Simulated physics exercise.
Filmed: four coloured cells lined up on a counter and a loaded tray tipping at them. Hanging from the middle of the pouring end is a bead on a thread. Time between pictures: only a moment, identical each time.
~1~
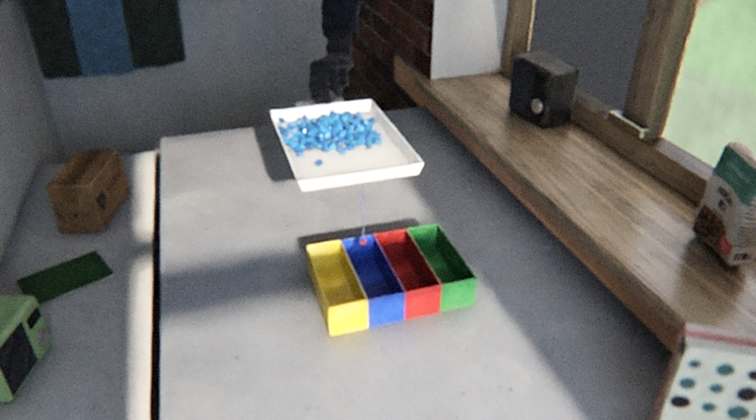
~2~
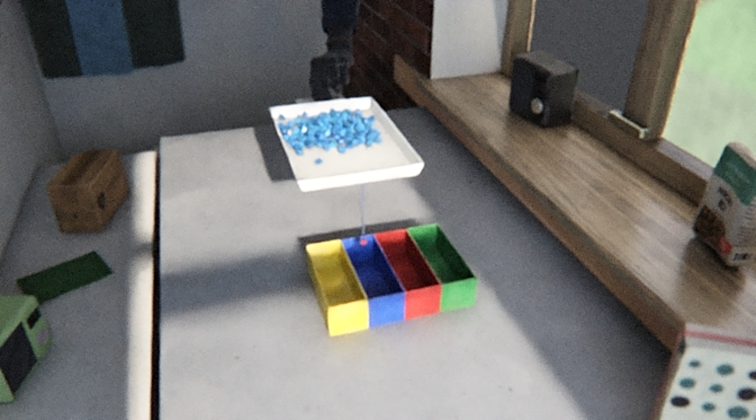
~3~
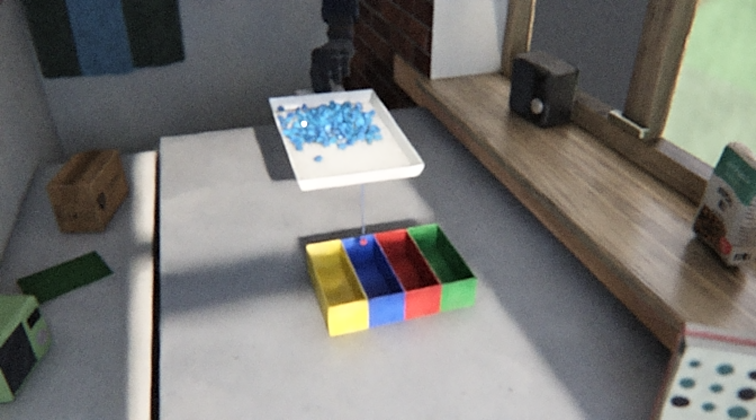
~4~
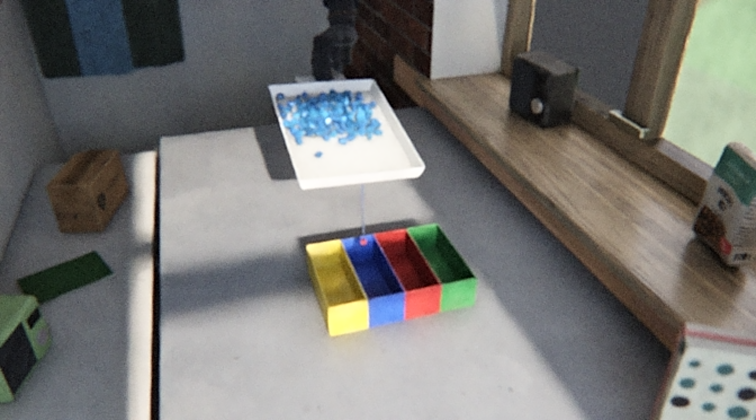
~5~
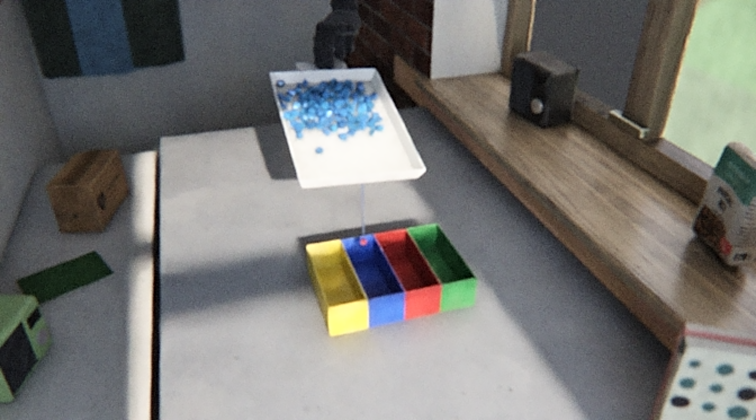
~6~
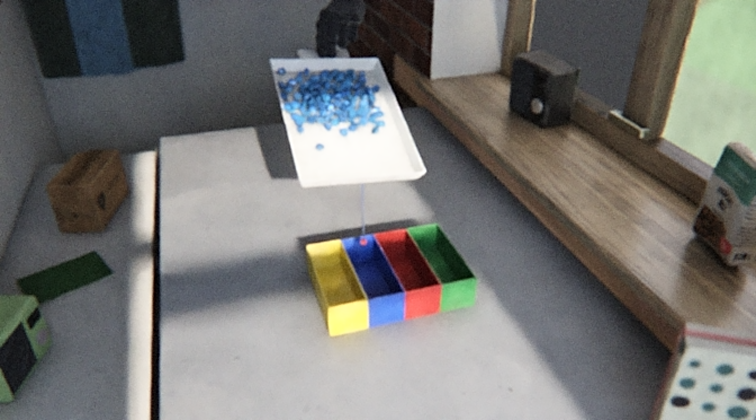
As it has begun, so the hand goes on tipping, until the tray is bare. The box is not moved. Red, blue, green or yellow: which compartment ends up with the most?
The red one.
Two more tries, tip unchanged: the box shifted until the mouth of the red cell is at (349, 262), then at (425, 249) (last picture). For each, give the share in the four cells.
Roughly 30% on the first try and 90% on the second.
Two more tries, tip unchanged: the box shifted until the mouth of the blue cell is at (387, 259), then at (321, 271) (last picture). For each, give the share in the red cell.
50 per cent the first time, 10 per cent the second time.
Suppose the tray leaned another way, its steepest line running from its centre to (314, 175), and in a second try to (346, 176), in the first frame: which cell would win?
Yellow, then that yellow cell.
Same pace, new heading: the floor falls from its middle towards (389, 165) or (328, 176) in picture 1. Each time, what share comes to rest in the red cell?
That comes to 40 per cent the first time and 0 per cent the second.
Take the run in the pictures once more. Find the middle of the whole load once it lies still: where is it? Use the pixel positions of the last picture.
Roughly at pixel (413, 292).
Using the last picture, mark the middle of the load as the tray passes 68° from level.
The middle of the pieces lands at roughly (396, 175).
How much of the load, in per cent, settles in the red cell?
Near 50 %.
Soon, tray tipped steeply; most on the tray; about a quarter falling or outside the box.
A while on, tray tipped past a quarter turn; a small part on the tray; about a third in the red cell; about a quarter in the green cell; about a quarter in the blue cell; a small part falling or outside the box.
Towards the end, tray tipped past a quarter turn; about half in the red cell; about a quarter in the green cell; about a quarter in the blue cell; a stray few in the yellow cell; a small part falling or outside the box.
Finally, tray tipped past a quarter turn; about half in the red cell; about a quarter in the green cell; about a quarter in the blue cell; a stray few in the yellow cell; a small part outside the box.
